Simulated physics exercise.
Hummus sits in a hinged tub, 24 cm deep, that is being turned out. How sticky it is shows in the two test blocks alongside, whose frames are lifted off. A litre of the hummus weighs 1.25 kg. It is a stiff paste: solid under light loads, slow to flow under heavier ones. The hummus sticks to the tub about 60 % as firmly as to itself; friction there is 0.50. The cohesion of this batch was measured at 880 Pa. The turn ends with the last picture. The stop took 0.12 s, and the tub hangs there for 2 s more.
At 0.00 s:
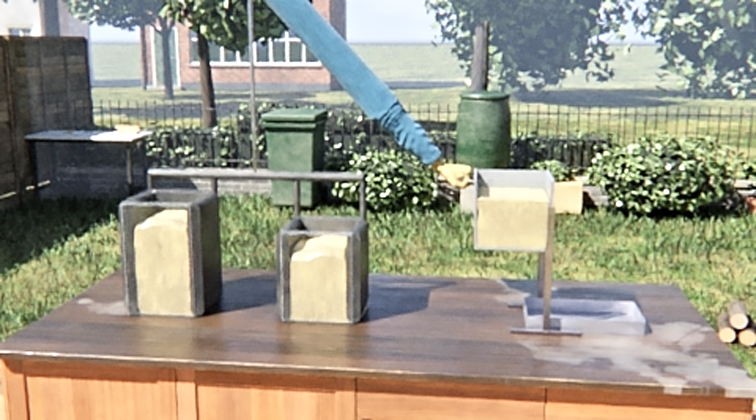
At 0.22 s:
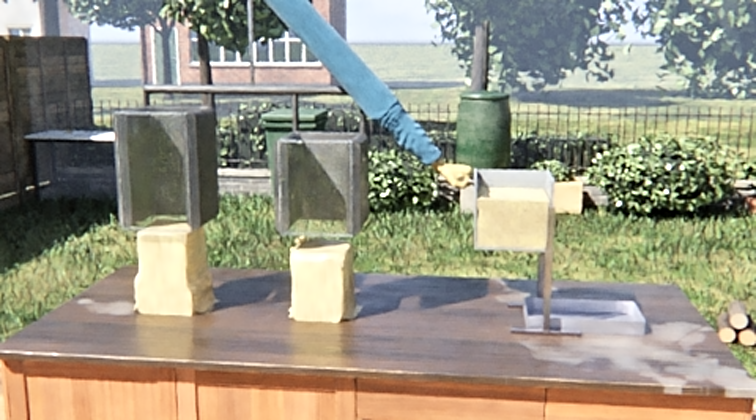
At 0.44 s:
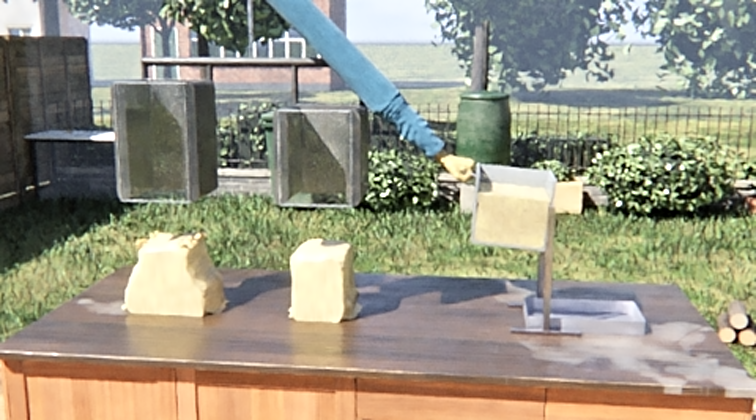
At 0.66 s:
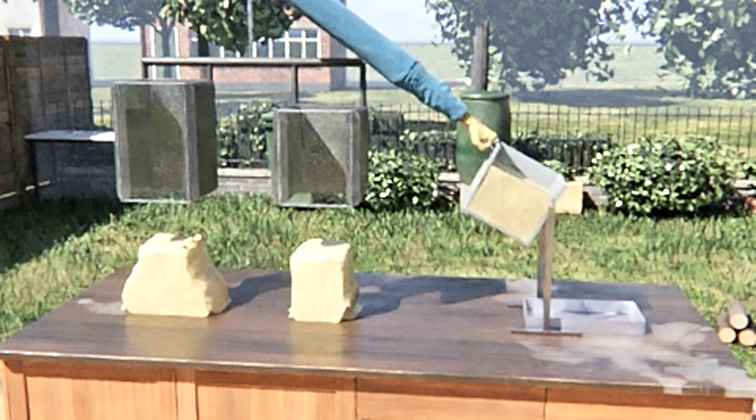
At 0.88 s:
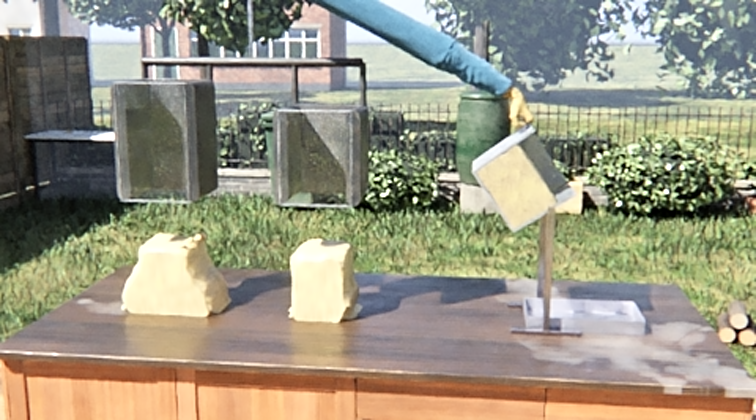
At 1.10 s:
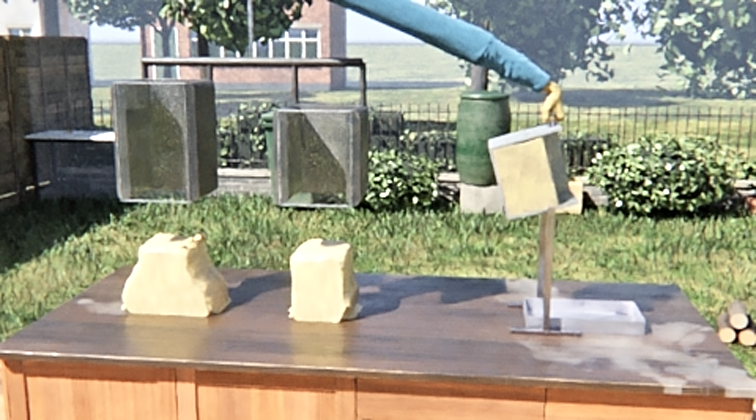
On a wooden table in a garden, two boxy covers rose off pale yellow blocks, the left one slumping wider, then a blue-sleeved arm tilted a clear tub of the same stuff steeply to the right.
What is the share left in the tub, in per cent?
It comes to some 100 %.
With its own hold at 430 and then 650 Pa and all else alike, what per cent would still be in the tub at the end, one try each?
In turn about 95 %, 100 %.
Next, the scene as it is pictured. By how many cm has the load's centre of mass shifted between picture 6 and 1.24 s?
Roughly 0 cm.
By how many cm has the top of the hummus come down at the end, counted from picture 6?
Roughly 0 cm.
After 1.24 s, the tub is at 74 degrees and holds 100 %.
After 1.41 s, the tub is at 74 degrees and holds 100 %.
After 1.58 s, the tub is at 74 degrees and holds 100 %.
After 1.75 s, the tub is at 74 degrees and holds 100 %.
After 3.10 s, at the end, the tub is at 74 degrees and holds 100 %.
